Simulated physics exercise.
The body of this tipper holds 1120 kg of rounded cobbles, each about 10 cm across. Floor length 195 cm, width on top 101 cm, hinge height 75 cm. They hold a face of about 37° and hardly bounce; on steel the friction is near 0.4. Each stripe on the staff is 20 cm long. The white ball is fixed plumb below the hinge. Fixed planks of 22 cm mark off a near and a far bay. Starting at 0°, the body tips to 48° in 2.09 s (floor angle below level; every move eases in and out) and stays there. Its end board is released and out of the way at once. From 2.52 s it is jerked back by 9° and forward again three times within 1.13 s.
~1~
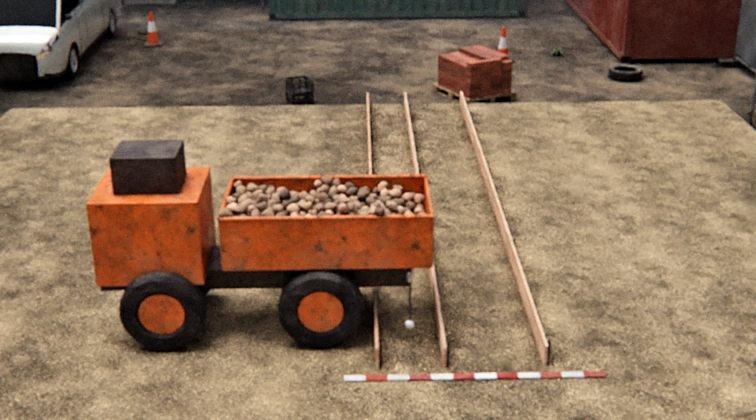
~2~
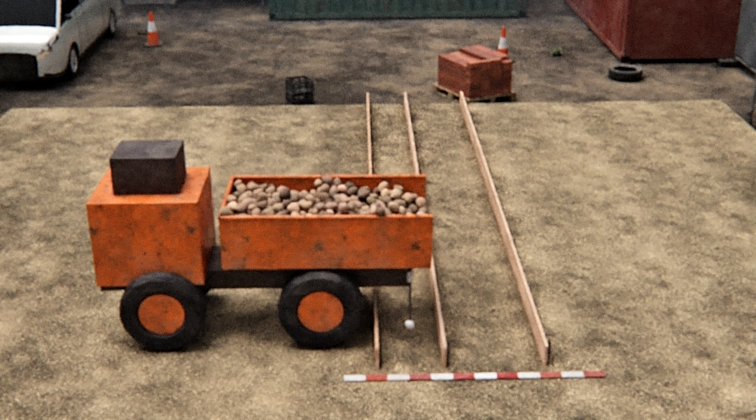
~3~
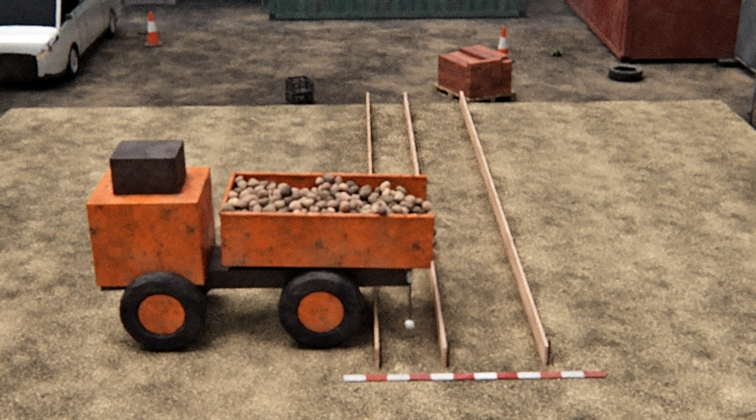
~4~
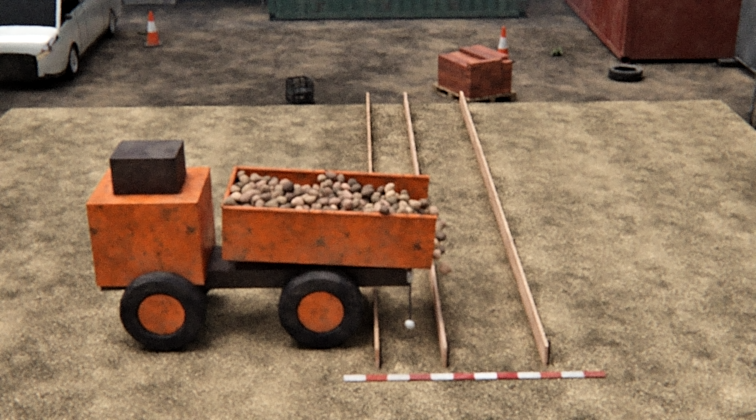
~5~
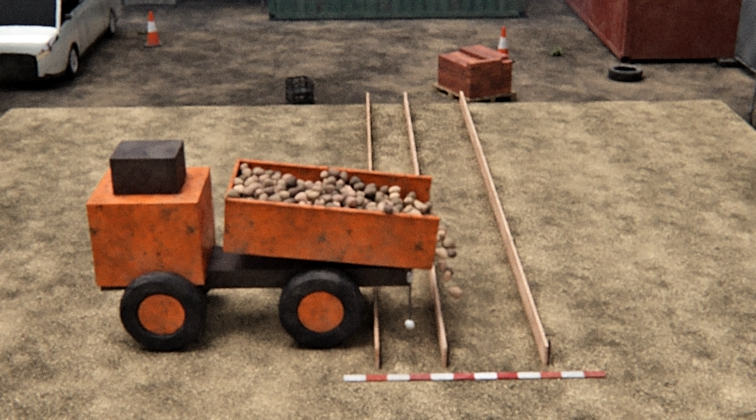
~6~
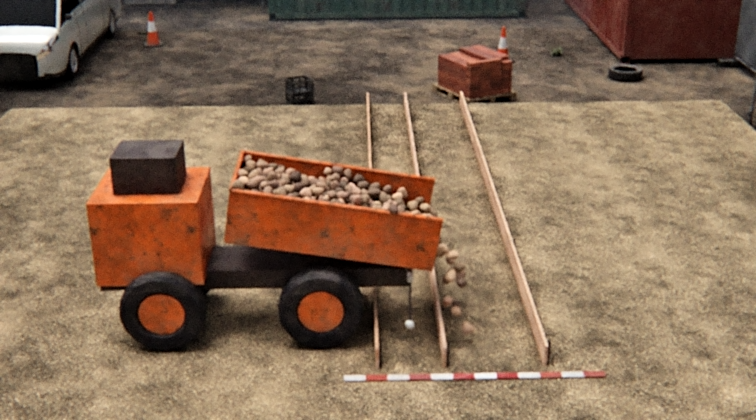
The orange truck's loaded bed tilts up at the front, and some cobbles drop off its right end.
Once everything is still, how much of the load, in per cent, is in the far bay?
Close to 85 in a hundred.
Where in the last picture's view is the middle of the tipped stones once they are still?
Around (489, 307).
A little later the floor is at 41°; 64 % in the body, 1 % in the near bay, 34 % in the far bay; the foremost stones are at (524, 317).
Then the floor is at 48°; 9 % in the body, 2 % in the near bay, 86 % in the far bay, 2 % past the last board; the foremost stones are at (558, 300).
Later still the floor is at 48°; 0 % in the body, 4 % in the near bay, 84 % in the far bay, 12 % past the last board; the foremost stones are at (660, 288).
In the end the floor is at 48°; 0 % in the body, 4 % in the near bay, 84 % in the far bay, 12 % past the last board; the foremost stones are at (660, 288).
